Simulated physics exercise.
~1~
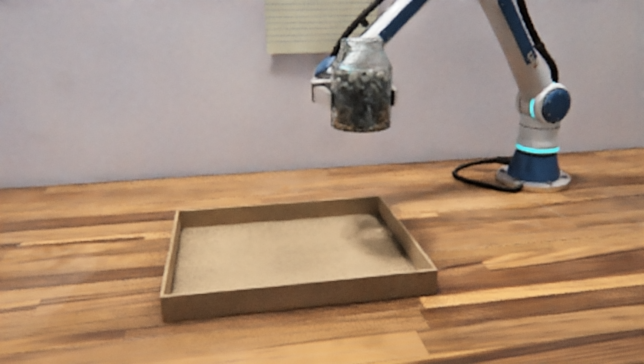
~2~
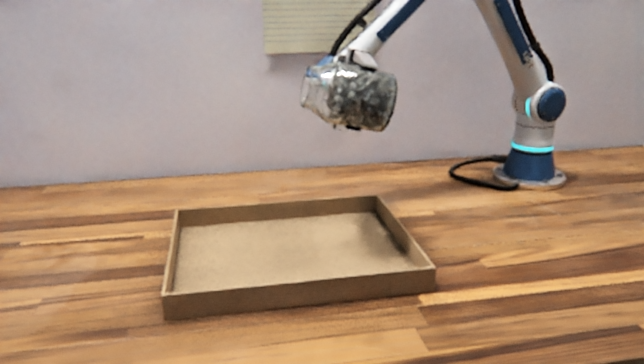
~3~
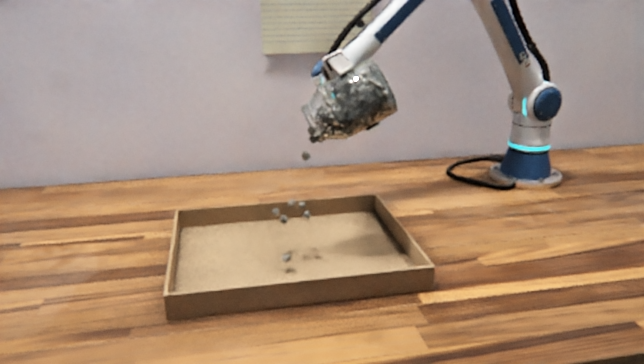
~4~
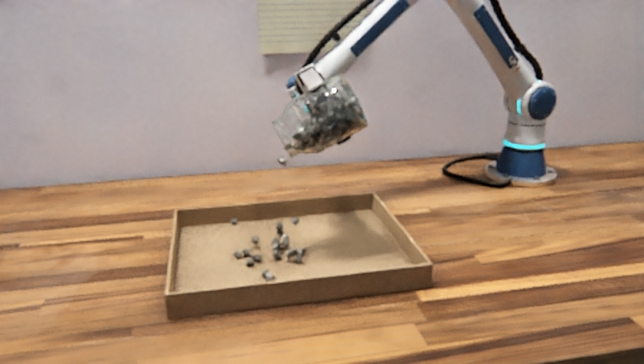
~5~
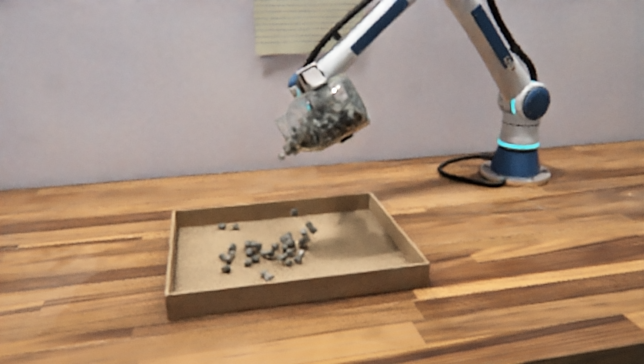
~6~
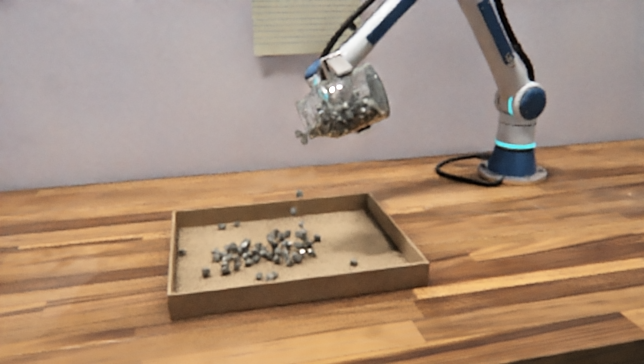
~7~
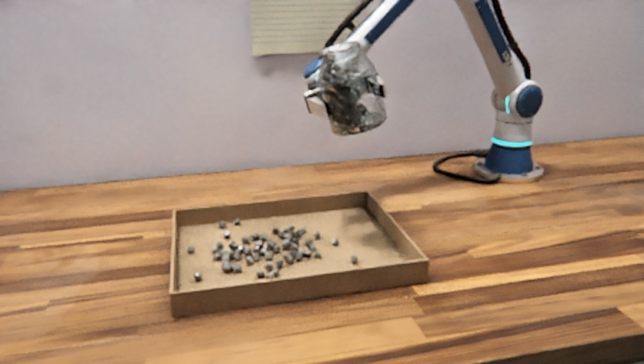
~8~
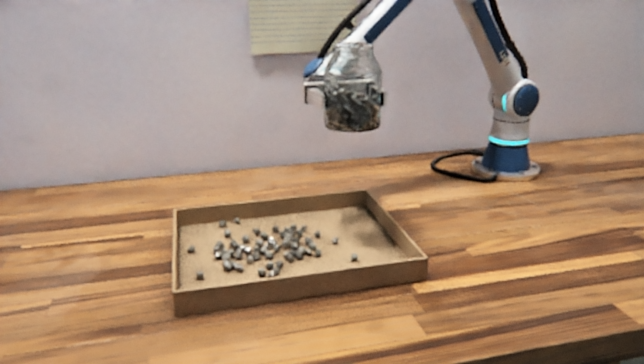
Robot arm tilting a clear jar over a shallow brown tray, scattering grey pebbles into it, then turning the part-full jar upright.
